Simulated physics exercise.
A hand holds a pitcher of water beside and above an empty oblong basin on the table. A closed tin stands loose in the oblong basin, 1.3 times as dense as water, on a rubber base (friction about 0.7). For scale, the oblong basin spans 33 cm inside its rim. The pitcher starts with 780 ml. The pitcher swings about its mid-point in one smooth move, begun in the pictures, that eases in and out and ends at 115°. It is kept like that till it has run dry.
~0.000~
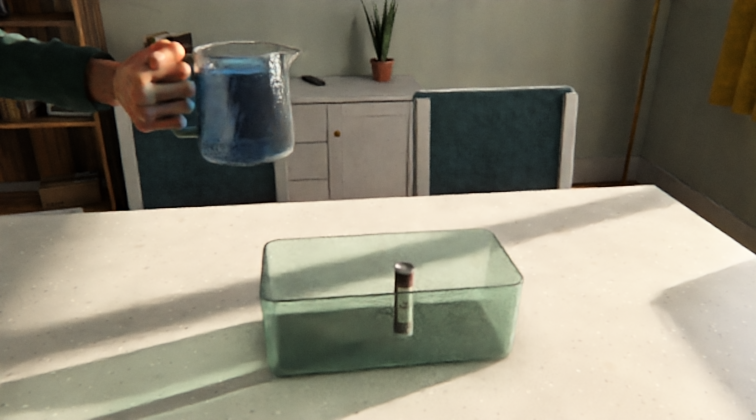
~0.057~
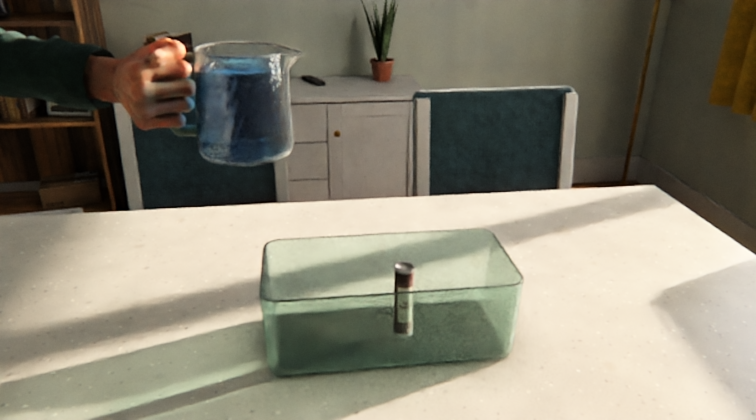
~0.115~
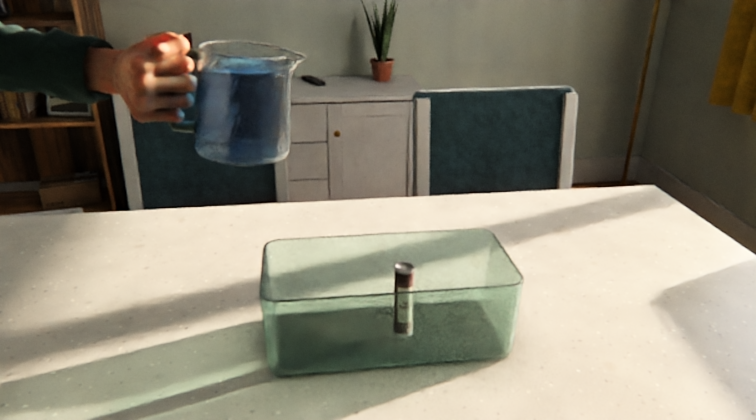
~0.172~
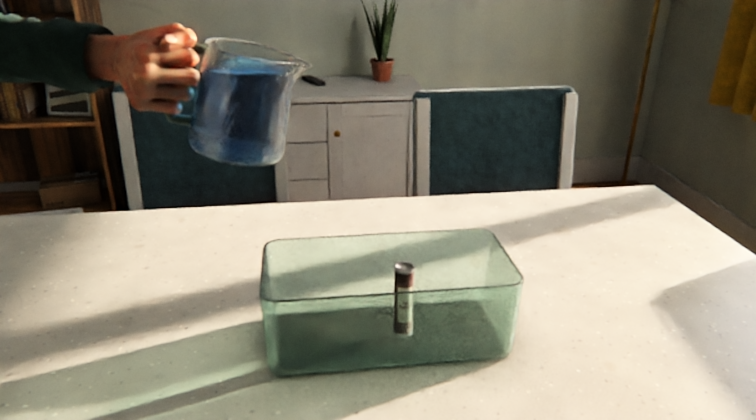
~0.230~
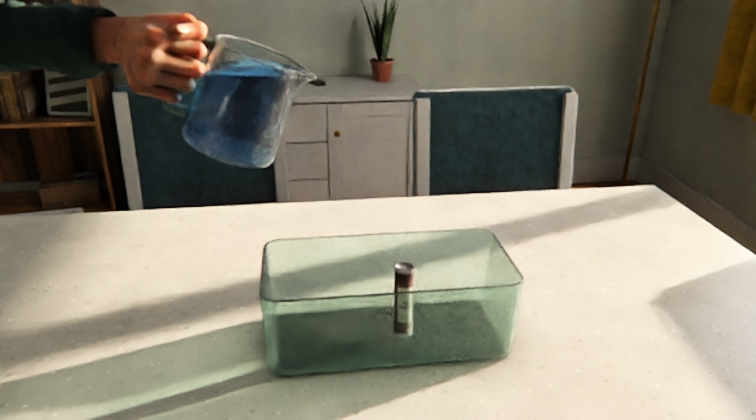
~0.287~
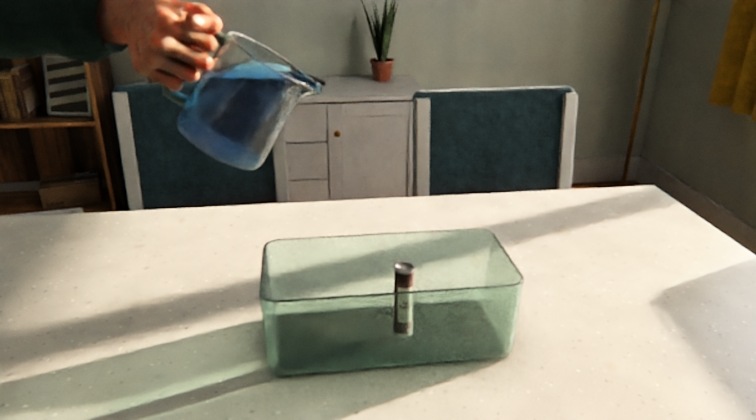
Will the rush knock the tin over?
The tin goes over.
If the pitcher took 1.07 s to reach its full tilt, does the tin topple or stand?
Then it topples.
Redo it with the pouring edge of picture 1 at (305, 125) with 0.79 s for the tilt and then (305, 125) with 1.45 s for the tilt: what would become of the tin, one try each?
First it remains upright; then it keeps standing.
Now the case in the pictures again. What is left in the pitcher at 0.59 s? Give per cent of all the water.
Some 58 per cent.
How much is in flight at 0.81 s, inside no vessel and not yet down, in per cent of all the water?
About 26 per cent.
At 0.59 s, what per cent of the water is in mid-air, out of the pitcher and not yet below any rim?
Some 32 per cent.
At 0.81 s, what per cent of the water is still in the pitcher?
About 12 per cent.
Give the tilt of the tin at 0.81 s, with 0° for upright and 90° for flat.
Near 35° from upright.
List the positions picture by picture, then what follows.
Tilt 0°; pouring edge (302, 50); surface from (198, 66) to (285, 64); the oblong basin's rim runs from (263, 270) to (507, 255); the tin's top is at (404, 270), in the first picture.
Tilt 1°; pouring edge (303, 52); surface from (198, 65) to (286, 65), in the second picture.
Tilt 6°; pouring edge (307, 57); surface from (200, 65) to (289, 67), in the third picture.
Tilt 13°; pouring edge (312, 65); surface from (202, 72) to (295, 68), in the fourth picture.
Tilt 22°; pouring edge (317, 77); surface from (199, 84) to (307, 72), in the fifth picture.
Tilt 34°; pouring edge (320, 91); surface from (191, 92) to (315, 82); 1 per cent is over the edge, in the sixth picture.
After 0.59 s the tilt is 97° and 57 per cent is still to pour; the tin stands where it began.
After 0.81 s the tilt is 115° and 12 per cent is still to pour; the tin leans 34°.
After 1.04 s the tilt is 115° and 1 per cent is still to pour; the tin lies on its side.
After 1.29 s the tilt is 115° and 0 per cent is still to pour; the tin lies on its side.
In the end the tin lies on its side.
